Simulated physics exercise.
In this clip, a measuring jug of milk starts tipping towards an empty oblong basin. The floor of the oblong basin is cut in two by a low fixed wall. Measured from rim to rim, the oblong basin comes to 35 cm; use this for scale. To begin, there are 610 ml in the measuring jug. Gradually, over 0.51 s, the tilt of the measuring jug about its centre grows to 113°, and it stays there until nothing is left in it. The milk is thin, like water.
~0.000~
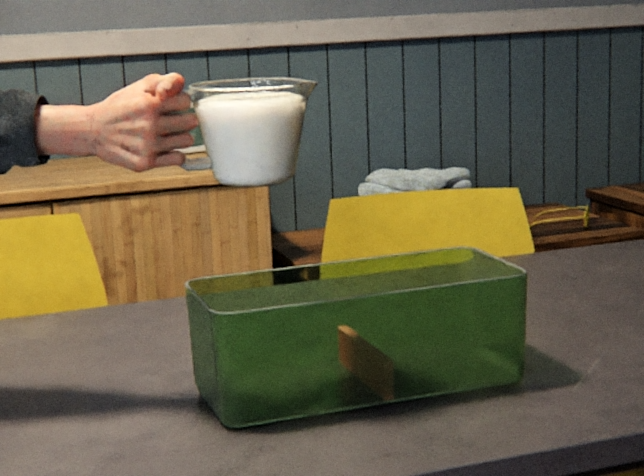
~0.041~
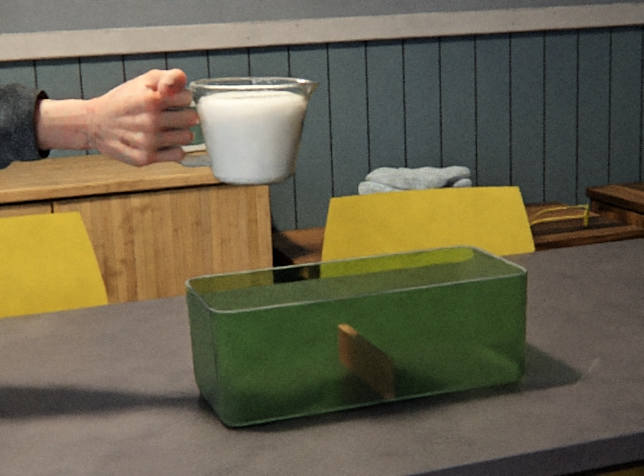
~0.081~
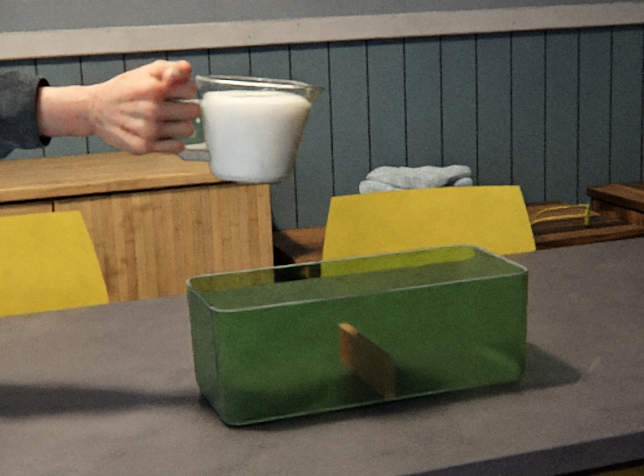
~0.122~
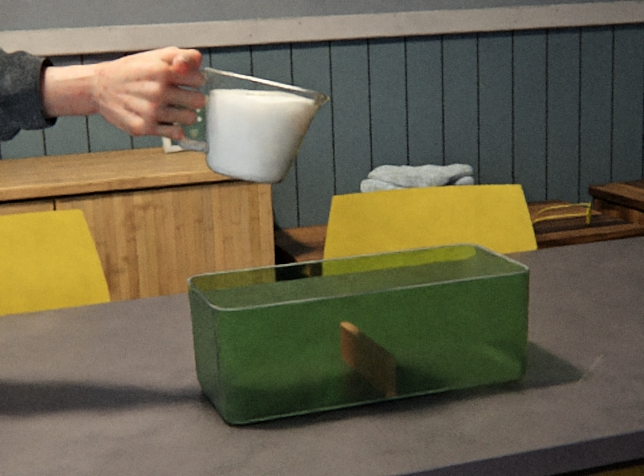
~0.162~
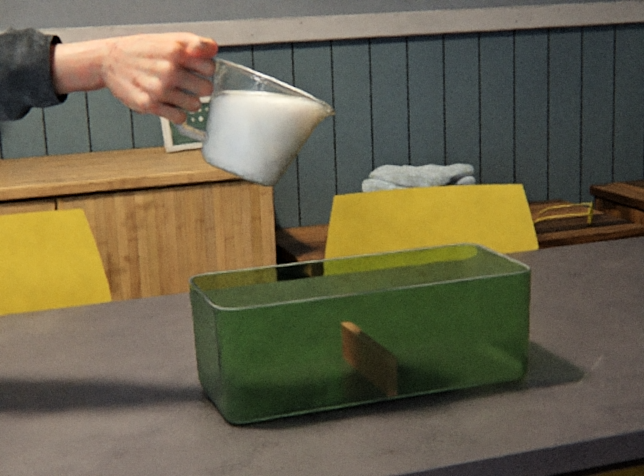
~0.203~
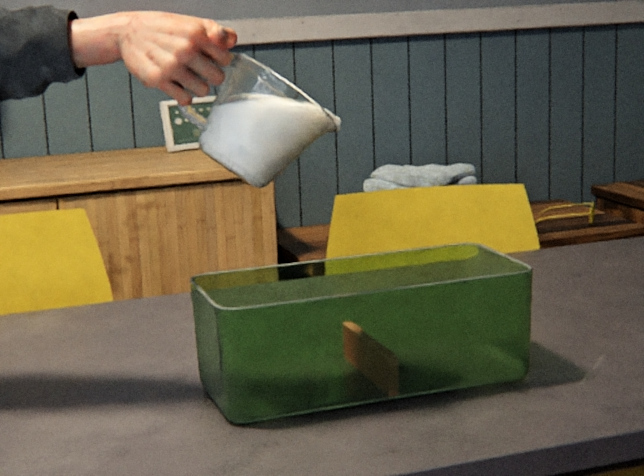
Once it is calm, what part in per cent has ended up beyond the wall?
About 46 per cent ends up there.
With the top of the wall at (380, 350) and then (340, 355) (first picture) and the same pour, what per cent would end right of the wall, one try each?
35 then 80 %.
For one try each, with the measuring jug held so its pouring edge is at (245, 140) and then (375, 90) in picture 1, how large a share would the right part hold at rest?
Result: 10 per cent, then 85 per cent.
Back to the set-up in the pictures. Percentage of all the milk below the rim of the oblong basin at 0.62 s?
Some 90 percent of the total.
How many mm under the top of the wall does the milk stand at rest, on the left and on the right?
Near 32 mm for the left and near 32 mm for the right.
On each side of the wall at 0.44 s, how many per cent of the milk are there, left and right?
2 left and 32 right, roughly.
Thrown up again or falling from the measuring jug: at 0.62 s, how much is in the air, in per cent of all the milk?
10 in a hundred, give or take.
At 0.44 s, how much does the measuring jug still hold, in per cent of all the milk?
Around 26 percent.
Then, 0.44 s in, the tilt is 109° and 26 per cent is still to pour, 2 is left of the wall and 32 right of it.
Then, 0.62 s in, the tilt is 113° and 1 per cent is still to pour, 42 is left of the wall and 47 right of it.
Then, 0.81 s in, the tilt is 113° and 0 per cent is still to pour, 47 is left of the wall and 46 right of it.
Then, 1.01 s in, the tilt is 113° and 0 per cent is still to pour, 49 is left of the wall and 46 right of it.
Finally, 49 per cent lies left of the wall, 46 right of it and 5 outside.
